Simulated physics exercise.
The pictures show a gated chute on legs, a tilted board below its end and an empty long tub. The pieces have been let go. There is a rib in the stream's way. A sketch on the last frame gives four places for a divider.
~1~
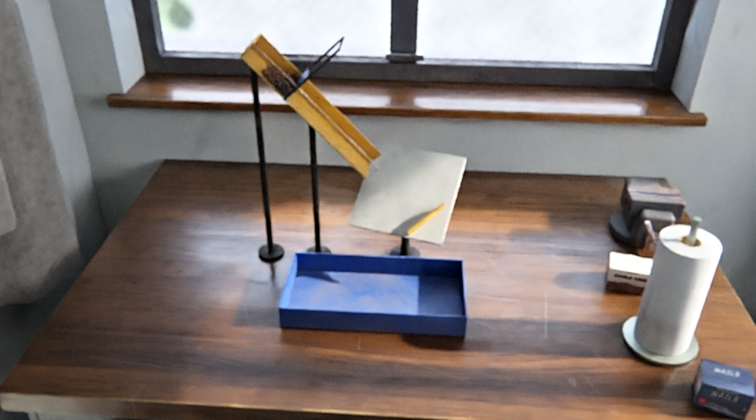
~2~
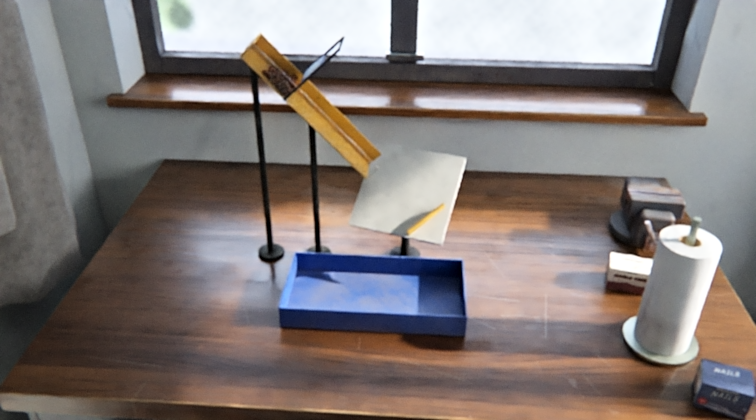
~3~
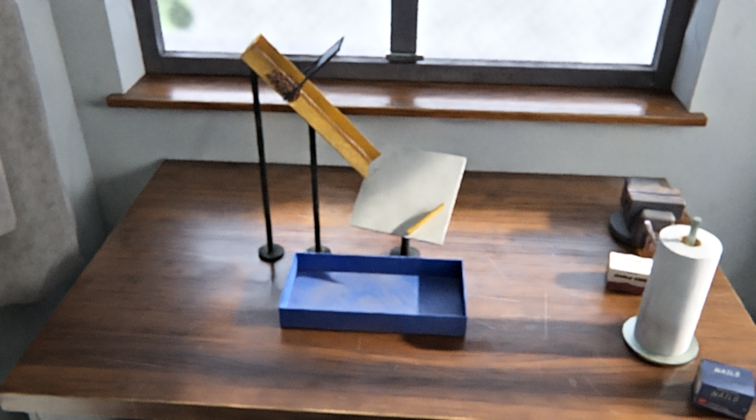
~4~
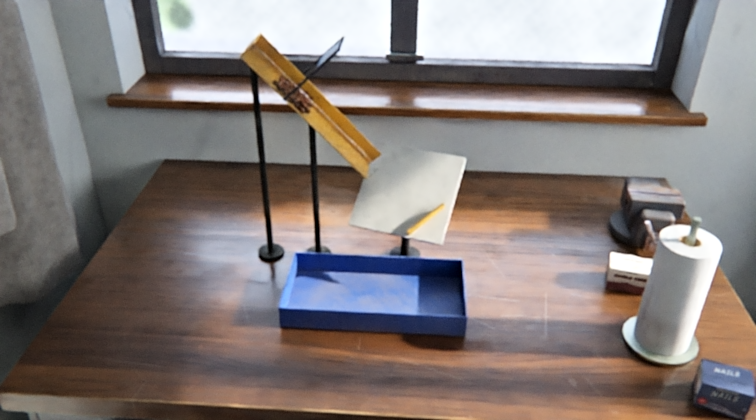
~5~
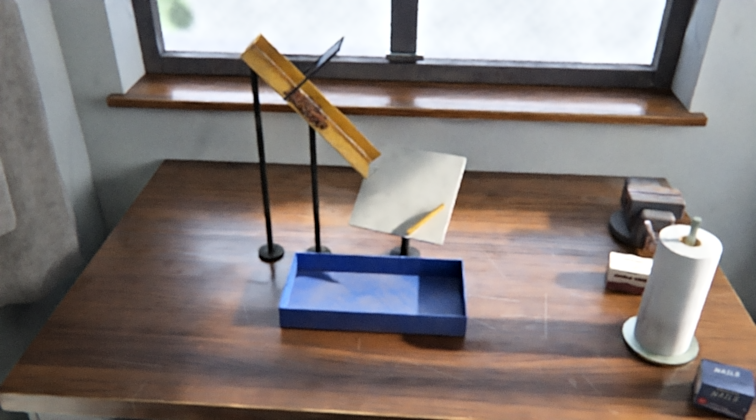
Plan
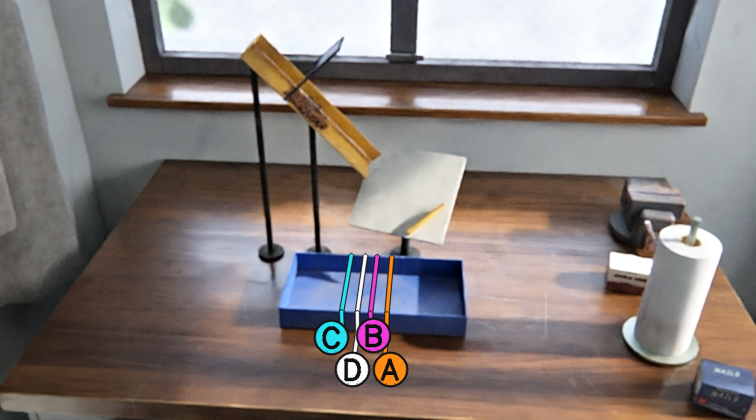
A small clump of brown bits slides a short way down a sloping yellow chute on thin black legs, after a dark flap at its upper part swings up. The view, fixed and slightly raised, looks across a brown wooden table toward a window. A tilted pale board stands below the chute's lower end, behind an empty blue tub, with a white paper roll and small boxes at right.
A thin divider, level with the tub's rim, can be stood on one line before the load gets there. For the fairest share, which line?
Choose A.
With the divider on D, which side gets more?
More lands on the right.
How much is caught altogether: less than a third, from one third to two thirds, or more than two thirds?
About that: More than two thirds.
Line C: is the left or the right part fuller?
Right.
On the marked copy, line A crosses the front rim at (386, 313); line B crosses the front rim at (370, 312); line C crosses the front rim at (341, 310); line D crosses the front rim at (357, 311).
With A, of what is caught, close to half on the left of the divider, close to half on the right.
With B, of what is caught, a small share on the left of the divider, all but a few on the right.
With C, of what is caught, none at all on the left of the divider, the whole lot on the right.
With D, of what is caught, only a few on the left of the divider, all but a few on the right.
